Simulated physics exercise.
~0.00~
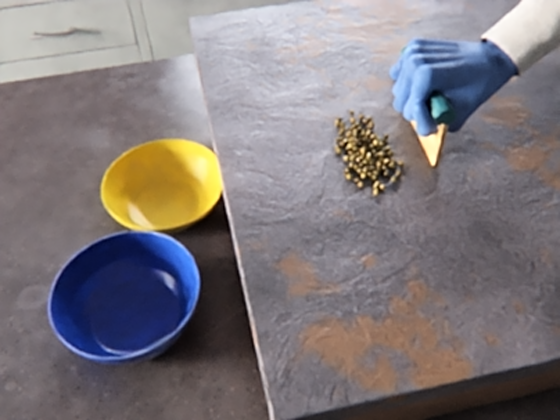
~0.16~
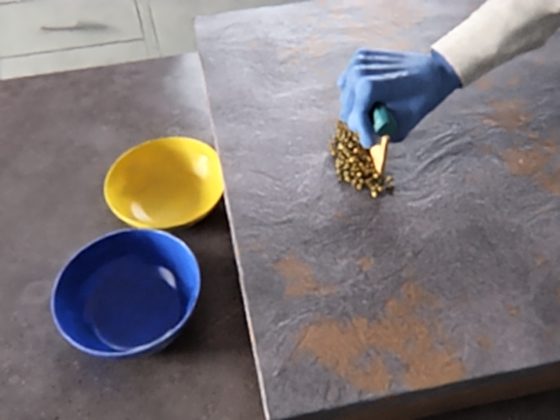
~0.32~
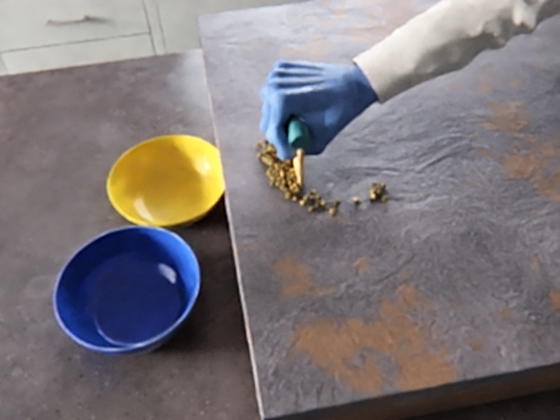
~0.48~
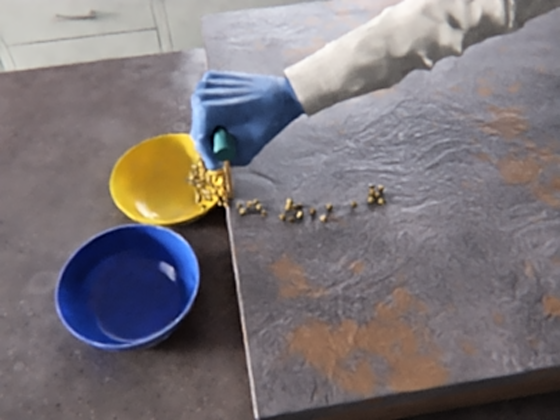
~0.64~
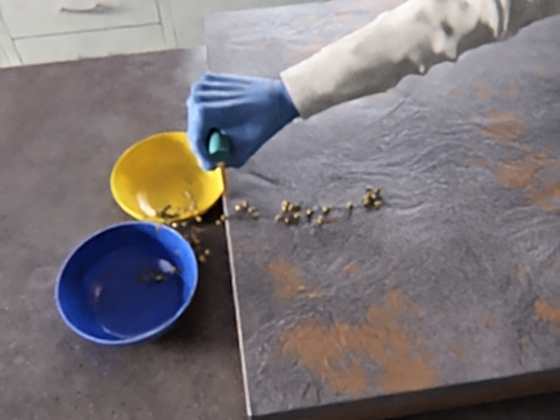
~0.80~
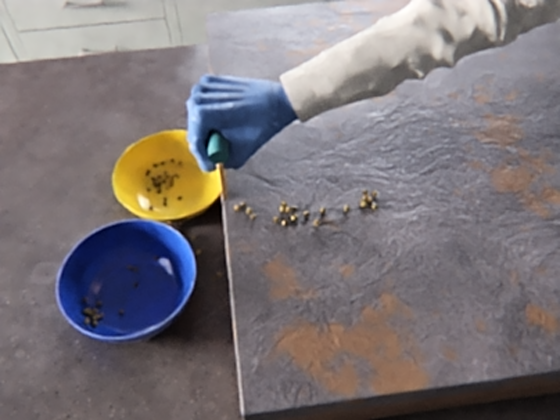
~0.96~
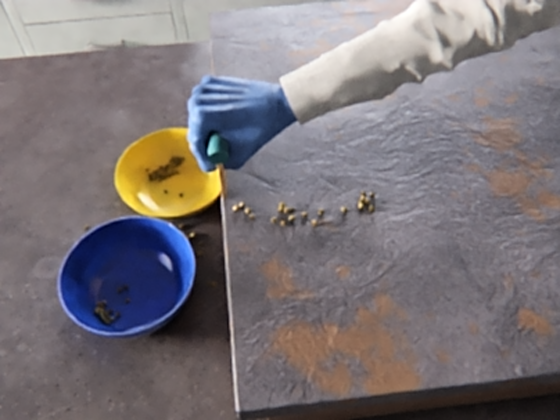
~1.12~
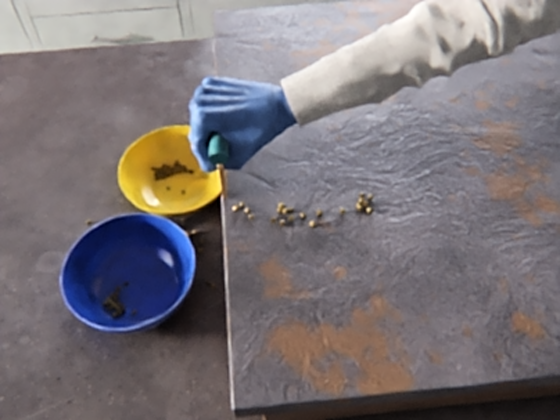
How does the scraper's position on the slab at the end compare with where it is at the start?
At the start the scraper is on the slab's upper surface, just right of the heap of pieces. By the end it is farther left, at the slab's left edge beside the yellow bowl.
